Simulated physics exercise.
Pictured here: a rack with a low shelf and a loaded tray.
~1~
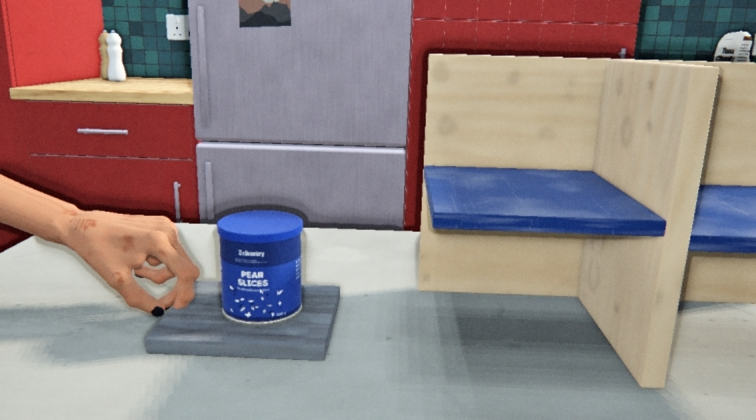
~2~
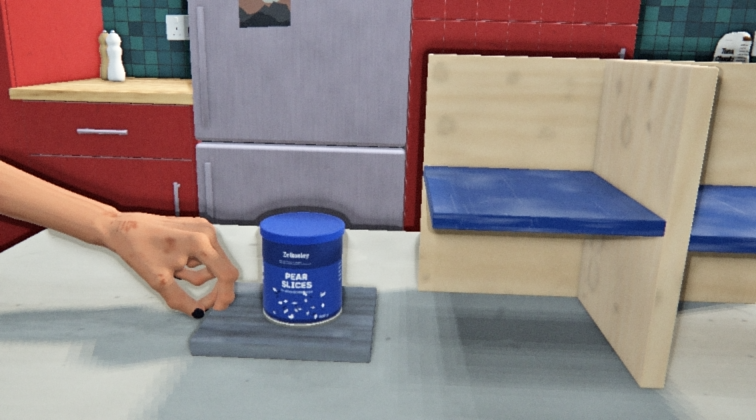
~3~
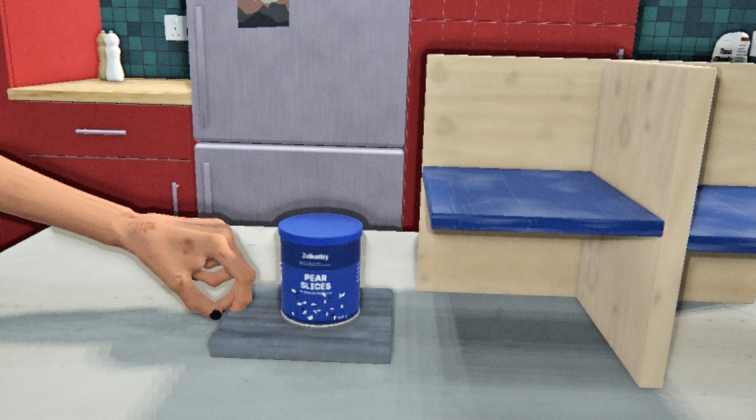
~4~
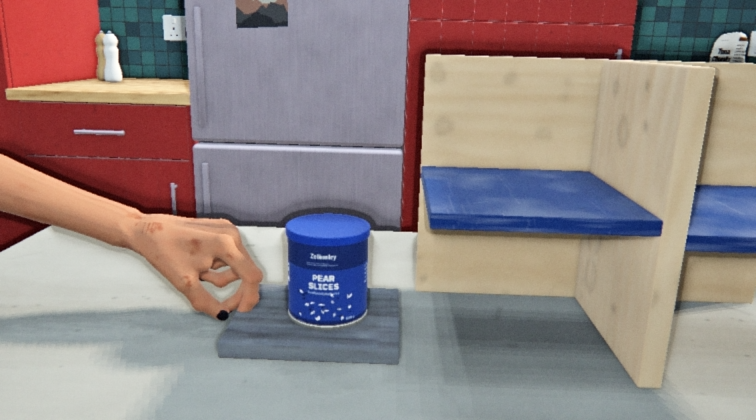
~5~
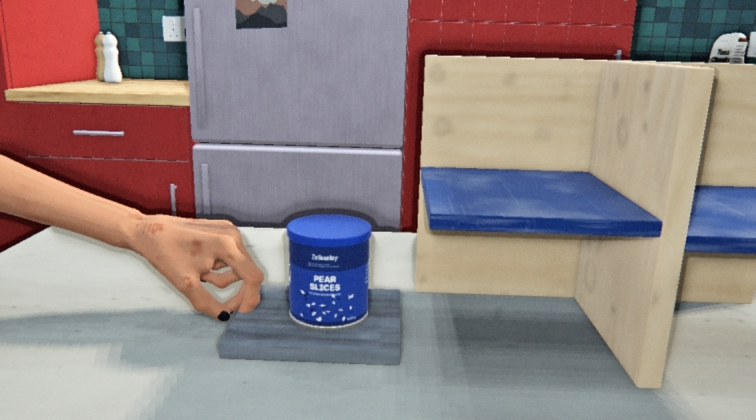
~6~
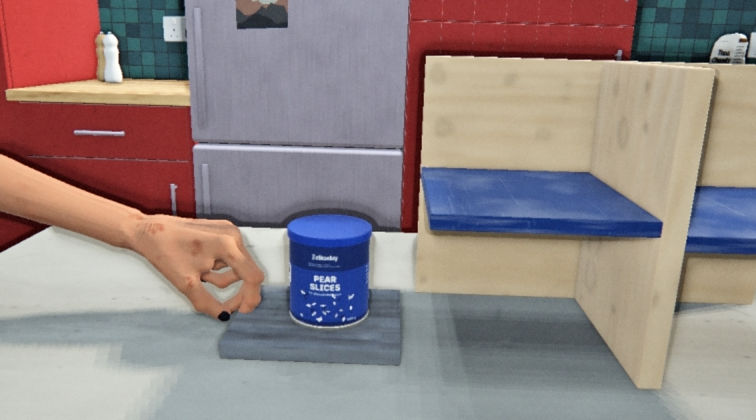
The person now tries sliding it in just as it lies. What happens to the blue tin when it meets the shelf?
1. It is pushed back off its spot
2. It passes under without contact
Option 2: It passes under without contact.
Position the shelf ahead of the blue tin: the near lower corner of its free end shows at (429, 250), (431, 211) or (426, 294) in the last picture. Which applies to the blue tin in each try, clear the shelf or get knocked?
Try one: Passes safely. Try two: Passes safely. Try three: Bumped.
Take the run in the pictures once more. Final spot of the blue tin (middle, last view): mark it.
(513, 278).
Then, 0.88 s after the last picture, blue tin riding along near (396, 274).
Then, 1.64 s after the last picture, blue tin riding along near (477, 277).
At rest, the blue tin passes below, near (513, 278).
